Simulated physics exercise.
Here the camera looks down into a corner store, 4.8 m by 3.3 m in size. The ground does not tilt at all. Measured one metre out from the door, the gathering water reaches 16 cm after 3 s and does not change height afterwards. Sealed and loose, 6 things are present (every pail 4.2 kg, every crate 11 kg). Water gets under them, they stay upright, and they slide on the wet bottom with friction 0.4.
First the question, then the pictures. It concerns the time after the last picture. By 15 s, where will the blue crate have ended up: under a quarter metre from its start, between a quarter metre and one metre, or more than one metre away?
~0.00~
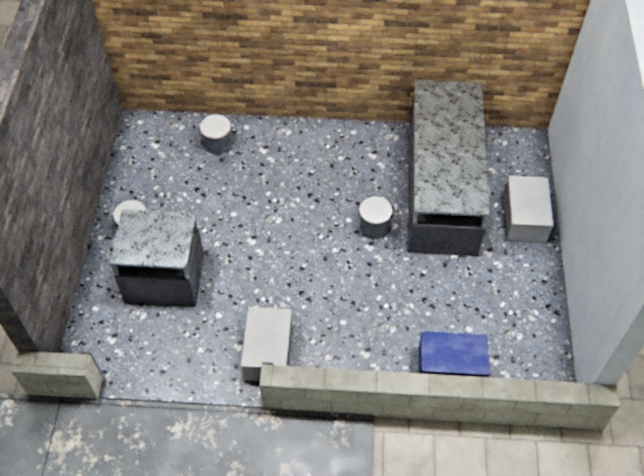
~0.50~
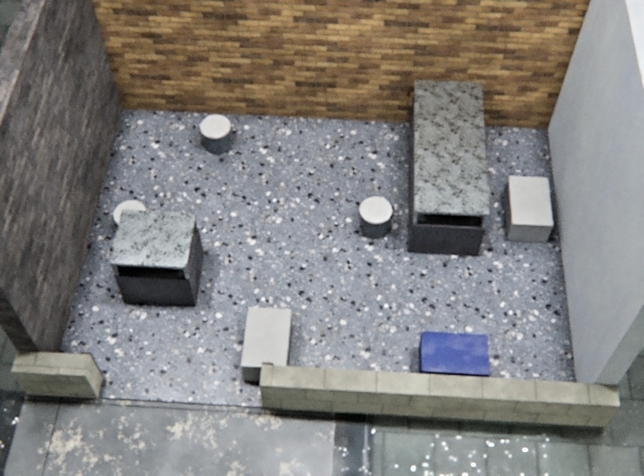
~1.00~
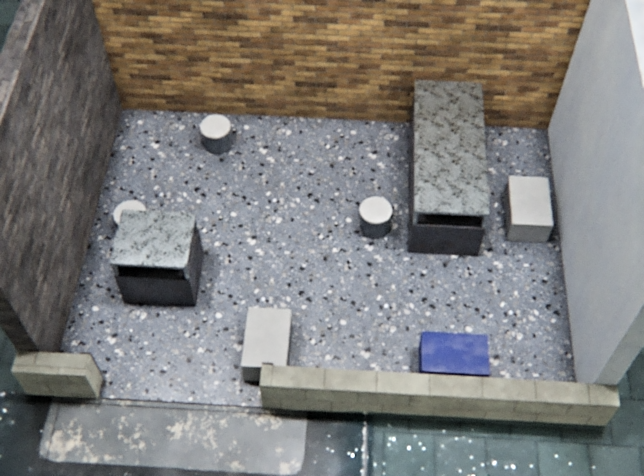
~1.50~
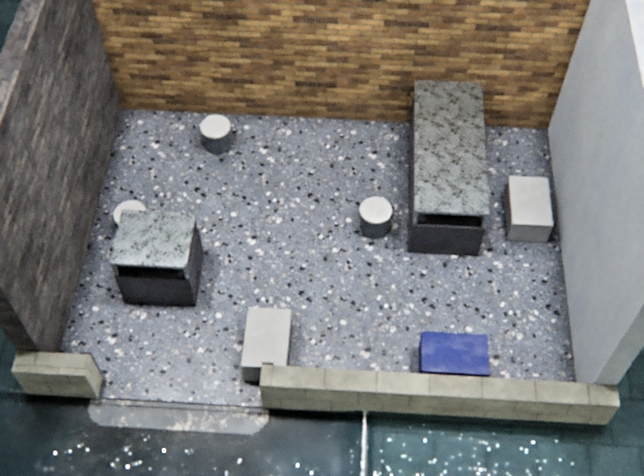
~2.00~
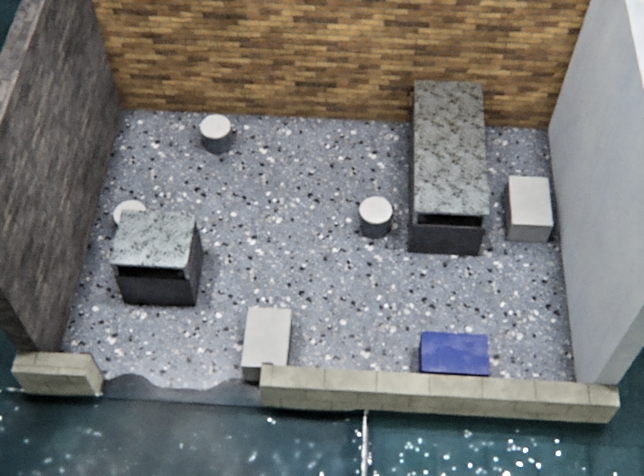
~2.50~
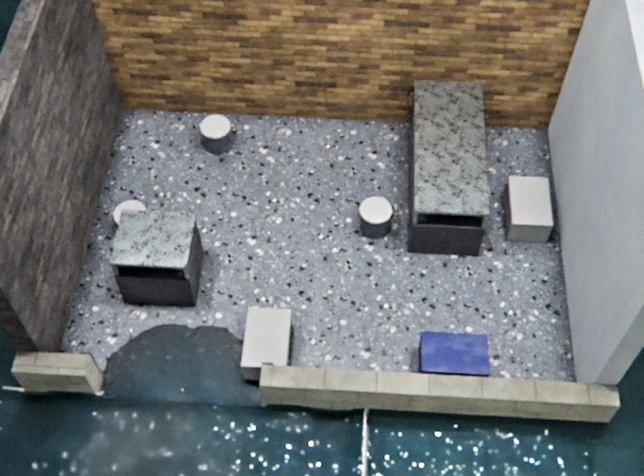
It ends up between a quarter and one metre from where it began.
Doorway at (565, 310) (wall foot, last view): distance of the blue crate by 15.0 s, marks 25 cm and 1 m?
In that case the blue crate ends far away.
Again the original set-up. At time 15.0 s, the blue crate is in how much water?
Close to 8 centimetres.
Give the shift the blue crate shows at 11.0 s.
0 cm or so by then.
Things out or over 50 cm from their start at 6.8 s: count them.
The number I get is 2.
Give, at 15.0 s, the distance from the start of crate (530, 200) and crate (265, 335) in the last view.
In turn: 50 cm, 60 cm.
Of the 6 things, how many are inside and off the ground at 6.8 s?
Just then, the number is 1.
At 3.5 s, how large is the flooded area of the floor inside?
At that time the wet patch spans about 2.0 m2.
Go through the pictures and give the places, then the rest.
The first frame shows the blue crate at (455, 353), on the bottom; water covers 0.0 m2; 0 of 6 have shifted.
The second frame shows the blue crate at (455, 353), on the bottom; water covers 0.0 m2; 0 of 6 have shifted.
The third frame shows the blue crate at (455, 353) rests on the ground; water covers 0.0 m2; 0 of 6 have shifted.
The fourth frame shows the blue crate at (455, 353), on the bottom; 0.0 m2 under water; 0 of 6 have shifted.
The fifth frame shows the blue crate at (455, 353) rests on the ground; water covers 0.0 m2; 0 of 6 have shifted.
The sixth frame shows the blue crate at (455, 353), on the bottom; 0.6 m2 under water; 0 of 6 have shifted.
After 3.5 s the blue crate is near (455, 353), 0.0 m from its start, aground; 0 afloat.
After 6.8 s the blue crate is near (455, 353), 0.0 m from its start, aground; 1 afloat.
After 11.0 s the blue crate is near (455, 353), 0.0 m from its start, aground; 3 afloat.
After 15.0 s the blue crate is near (381, 350), 0.7 m from its start, afloat; 6 afloat.
